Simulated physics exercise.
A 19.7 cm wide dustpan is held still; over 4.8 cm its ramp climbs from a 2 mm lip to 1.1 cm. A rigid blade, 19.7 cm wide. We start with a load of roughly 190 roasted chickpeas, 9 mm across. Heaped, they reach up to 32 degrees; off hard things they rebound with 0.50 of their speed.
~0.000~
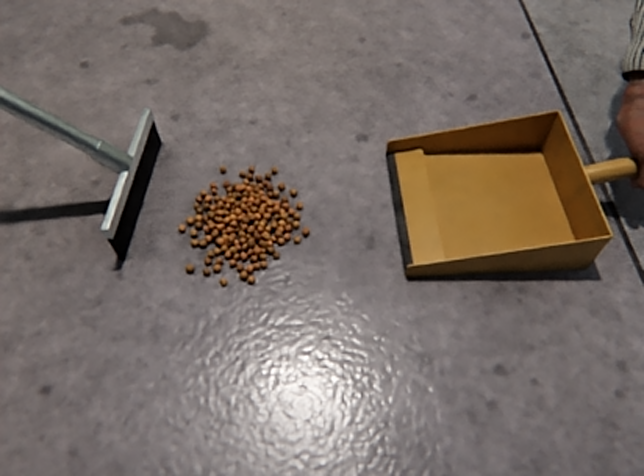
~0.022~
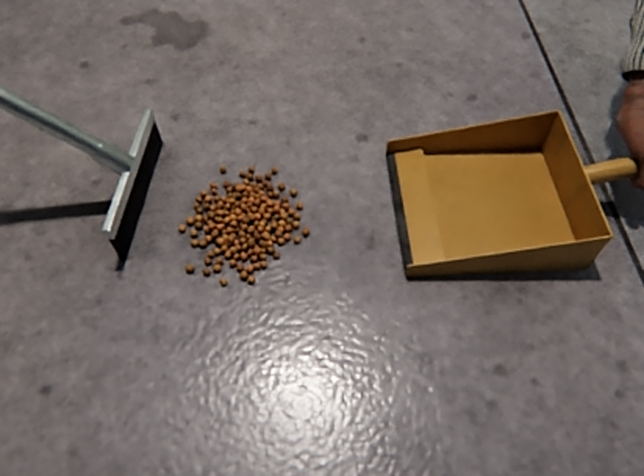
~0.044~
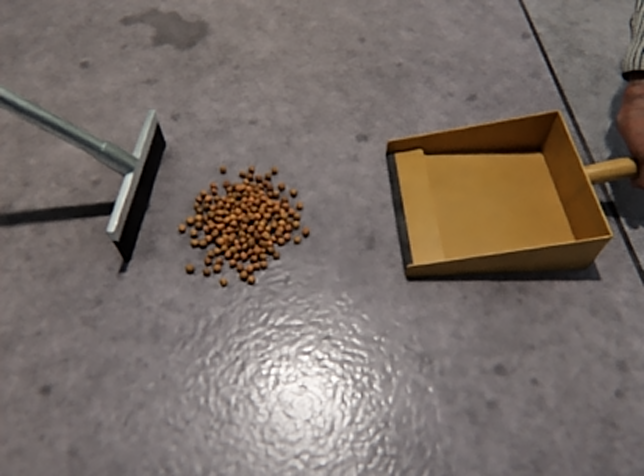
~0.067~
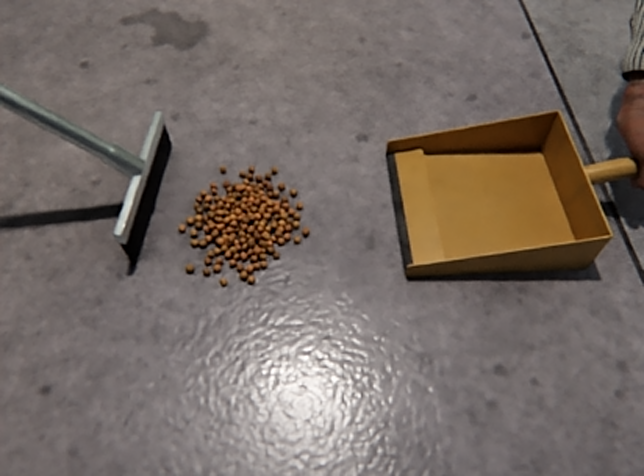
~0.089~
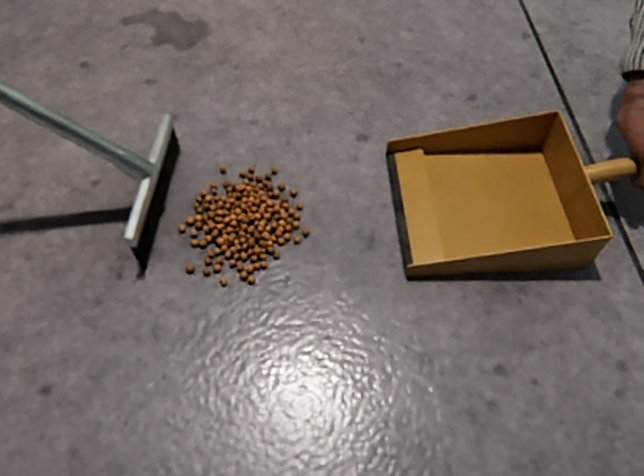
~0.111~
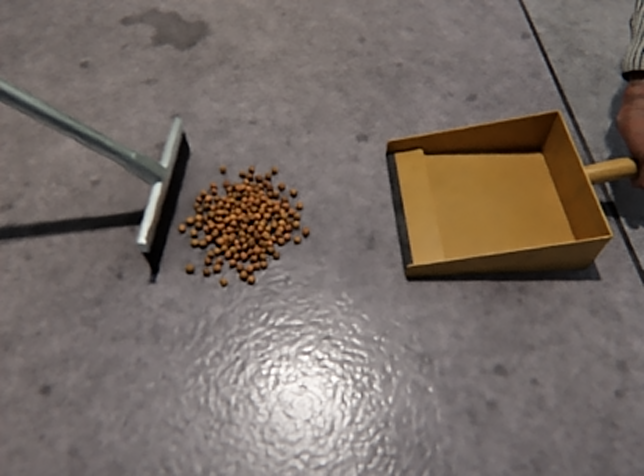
At first, a blade on a pale handle rests left of a small pile of round brown pieces, with a hand holding a yellow dustpan on the right. The blade then slides a short way rightward and slightly towards the viewer, nearing the pile, while the pieces and dustpan stay still.
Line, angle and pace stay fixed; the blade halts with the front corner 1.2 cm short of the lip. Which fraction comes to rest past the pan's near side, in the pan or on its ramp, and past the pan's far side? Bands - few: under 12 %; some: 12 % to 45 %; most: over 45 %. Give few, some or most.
Near side: Some, pan: Some, far side: Few.
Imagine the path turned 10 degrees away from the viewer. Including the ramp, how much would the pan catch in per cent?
45 %.
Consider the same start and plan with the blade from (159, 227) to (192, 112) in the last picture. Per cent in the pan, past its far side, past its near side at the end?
The pan gets 35, the far side 5 and the near side 15.
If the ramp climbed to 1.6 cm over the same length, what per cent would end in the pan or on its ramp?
Something like 25 per cent, ramp included.
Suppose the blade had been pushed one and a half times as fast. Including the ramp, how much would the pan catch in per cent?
In that case some 40 per cent.
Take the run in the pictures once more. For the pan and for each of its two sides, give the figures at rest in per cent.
Near: 40; pan: 30; far: 5 (percent).
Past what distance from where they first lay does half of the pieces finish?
Around 24 centimetres.
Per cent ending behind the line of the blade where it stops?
Estimate: About 15 %.
After 0.30 s, middle of the blade 16 cm from the lip; 0 % over the lip, far side 0 %, near side 10 %.
After 0.43 s, middle of the blade 6 cm from the lip; 0 % over the lip, far side 5 %, near side 30 %.
Then, at 0.69 s, middle of the blade 2 cm from the lip; 30 % over the lip, far side 5 %, near side 40 %.
By 1.2 s all is still; near side 40 %, pan 30 %, far side 5 %, in front of the lip or behind the blade 30 %.
